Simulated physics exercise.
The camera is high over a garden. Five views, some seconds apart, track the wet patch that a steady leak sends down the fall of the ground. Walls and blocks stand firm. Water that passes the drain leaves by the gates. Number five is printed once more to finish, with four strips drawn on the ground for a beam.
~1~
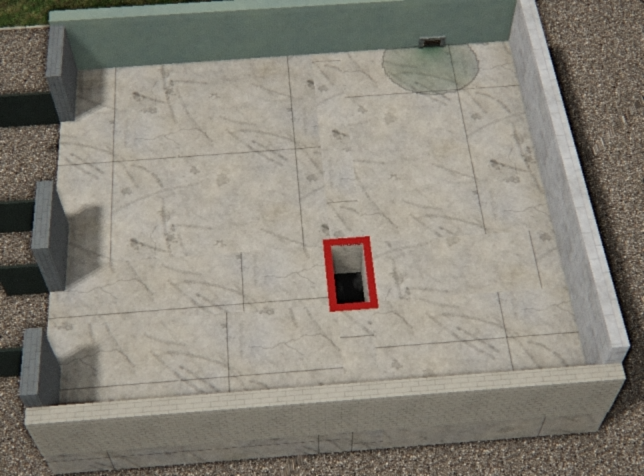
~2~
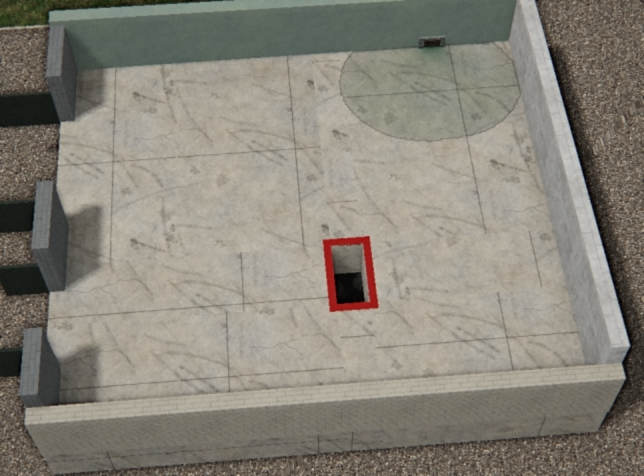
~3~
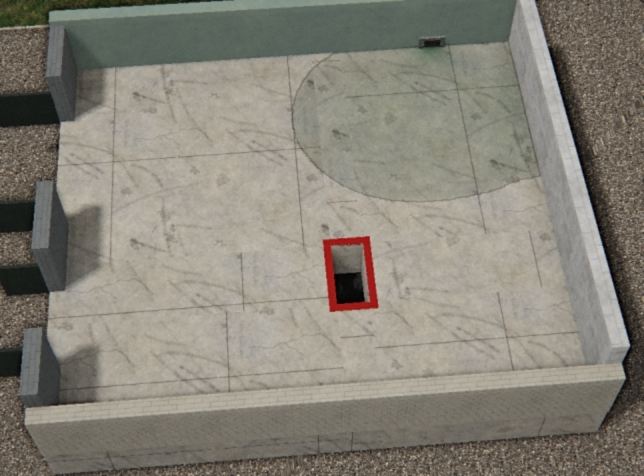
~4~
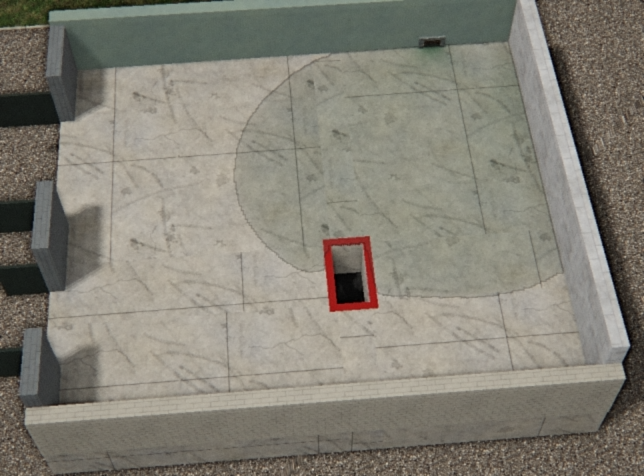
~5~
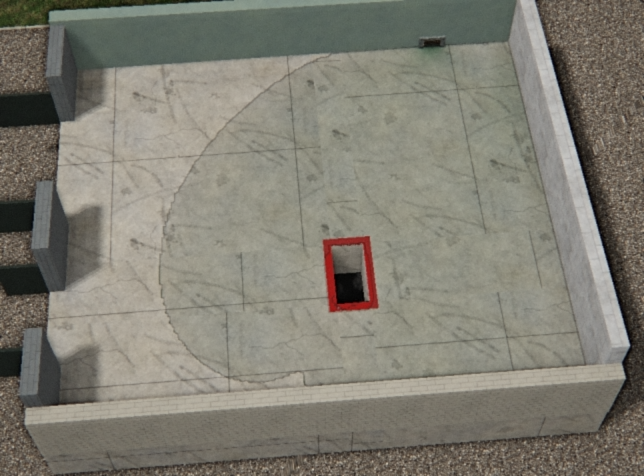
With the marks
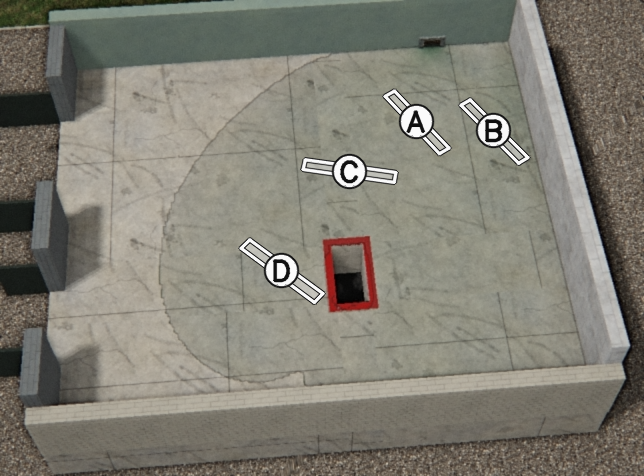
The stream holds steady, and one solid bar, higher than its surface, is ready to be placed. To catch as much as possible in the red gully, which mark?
I would pick position D.
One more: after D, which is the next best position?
Here it is position B.
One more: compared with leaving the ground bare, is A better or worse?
Position A is worse.
In white, A from (389, 93) to (444, 150); B from (465, 102) to (523, 160); C from (304, 164) to (395, 177); D from (245, 244) to (318, 297).
If A is chosen, about 14 % of the stream goes into the red gully, about 77 % out by the gates.
If B is chosen, about 27 % of the stream goes into the red gully, about 63 % out by the gates.
If C is chosen, about 15 % of the stream goes into the red gully, about 74 % out by the gates.
If D is chosen, about 35 % of the stream goes into the red gully, about 55 % out by the gates.
